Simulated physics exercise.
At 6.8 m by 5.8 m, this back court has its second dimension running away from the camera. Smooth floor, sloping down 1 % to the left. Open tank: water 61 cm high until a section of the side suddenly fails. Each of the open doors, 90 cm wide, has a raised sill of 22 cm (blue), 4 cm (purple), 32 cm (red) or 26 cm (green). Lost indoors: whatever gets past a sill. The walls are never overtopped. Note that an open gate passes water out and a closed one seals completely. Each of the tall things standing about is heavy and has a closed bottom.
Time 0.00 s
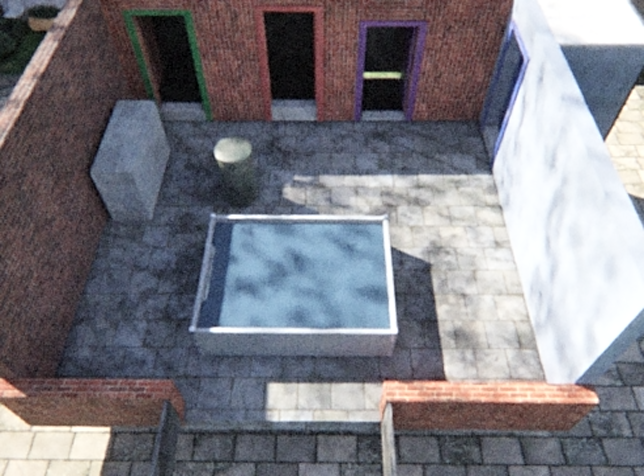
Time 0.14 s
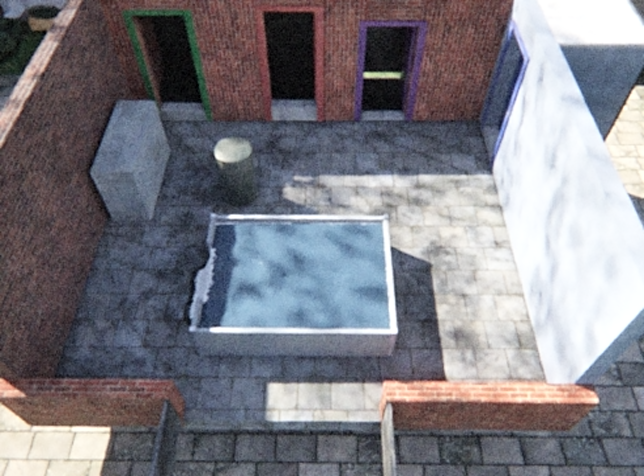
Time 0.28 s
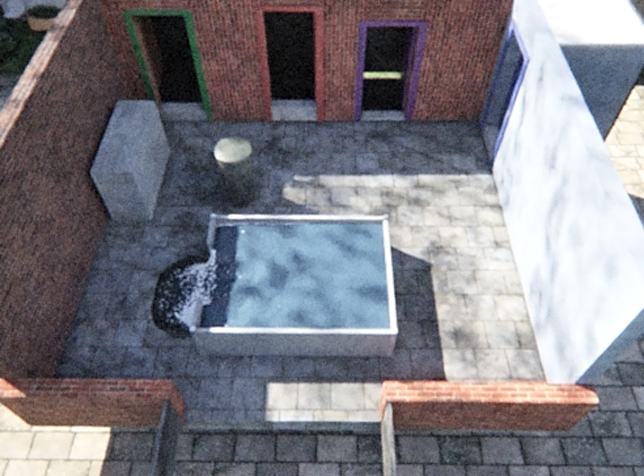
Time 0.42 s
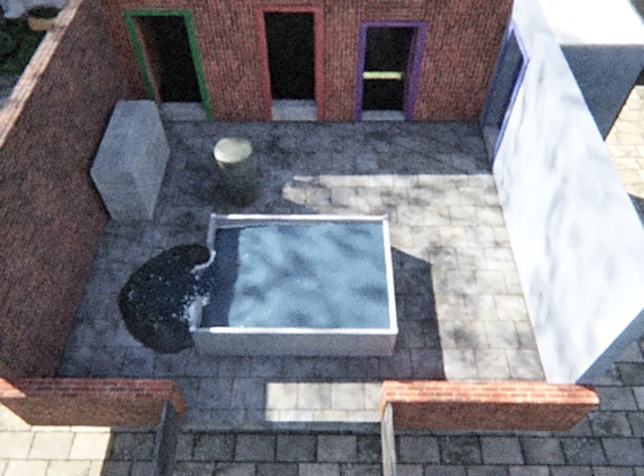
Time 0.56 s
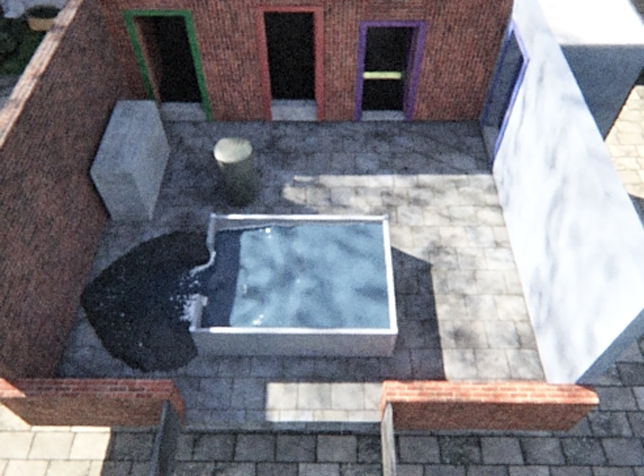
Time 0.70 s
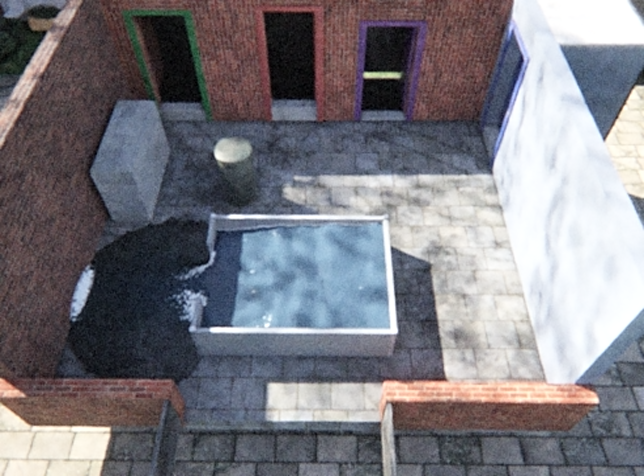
Water pouring from the left end of an open tank and spreading in a dark pool across a paved, brick-walled court.
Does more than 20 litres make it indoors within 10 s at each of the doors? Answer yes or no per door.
Blue door, no; purple door, no; red door, no; green door, no.
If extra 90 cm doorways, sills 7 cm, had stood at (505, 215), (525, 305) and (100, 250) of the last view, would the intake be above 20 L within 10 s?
So, in the order given, it's shy of the mark, then shy of the mark, then beyond the mark.
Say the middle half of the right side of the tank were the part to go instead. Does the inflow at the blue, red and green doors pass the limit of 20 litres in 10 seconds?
The blue door comes out less than that, the red door less than that and the green door less than that.
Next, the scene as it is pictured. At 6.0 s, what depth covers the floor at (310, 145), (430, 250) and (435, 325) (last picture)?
Spot one 2 cm, spot two 1 cm, spot three 0 cm.
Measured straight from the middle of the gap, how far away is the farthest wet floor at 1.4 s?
About 3.0 m out.
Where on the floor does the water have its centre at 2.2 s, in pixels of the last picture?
Roughly (227, 292) in the last picture.
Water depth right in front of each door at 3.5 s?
Centimetres: Blue 0 / purple 0 / red 0 / green 7.
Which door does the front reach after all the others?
The blue one.
After 1.4 s water covers 15 % of the floor and is deepest (44 cm) near (47, 401); blue door not reached, purple door not reached, red door not reached, green door not reached.
After 2.2 s water covers 20 % of the floor and is deepest (40 cm) near (47, 401); blue door not reached, purple door not reached, red door not reached, green door not reached.
After 3.5 s water covers 40 % of the floor and is deepest (30 cm) near (51, 388); blue door not reached, purple door not reached, red door not reached, green door 7 cm at the sill, 0 L in.
After 6.0 s water covers 75 % of the floor and is deepest (24 cm) near (116, 225); blue door not reached, purple door 2 cm at the sill, 0 L in, red door 6 cm at the sill, 0 L in, green door 5 cm at the sill, 0 L in.
After 10.0 s water covers 95 % of the floor and is deepest (16 cm) near (47, 401); blue door 8 cm at the sill, 0 L in, purple door 3 cm at the sill, 0 L in, red door 6 cm at the sill, 0 L in, green door 5 cm at the sill, 0 L in.
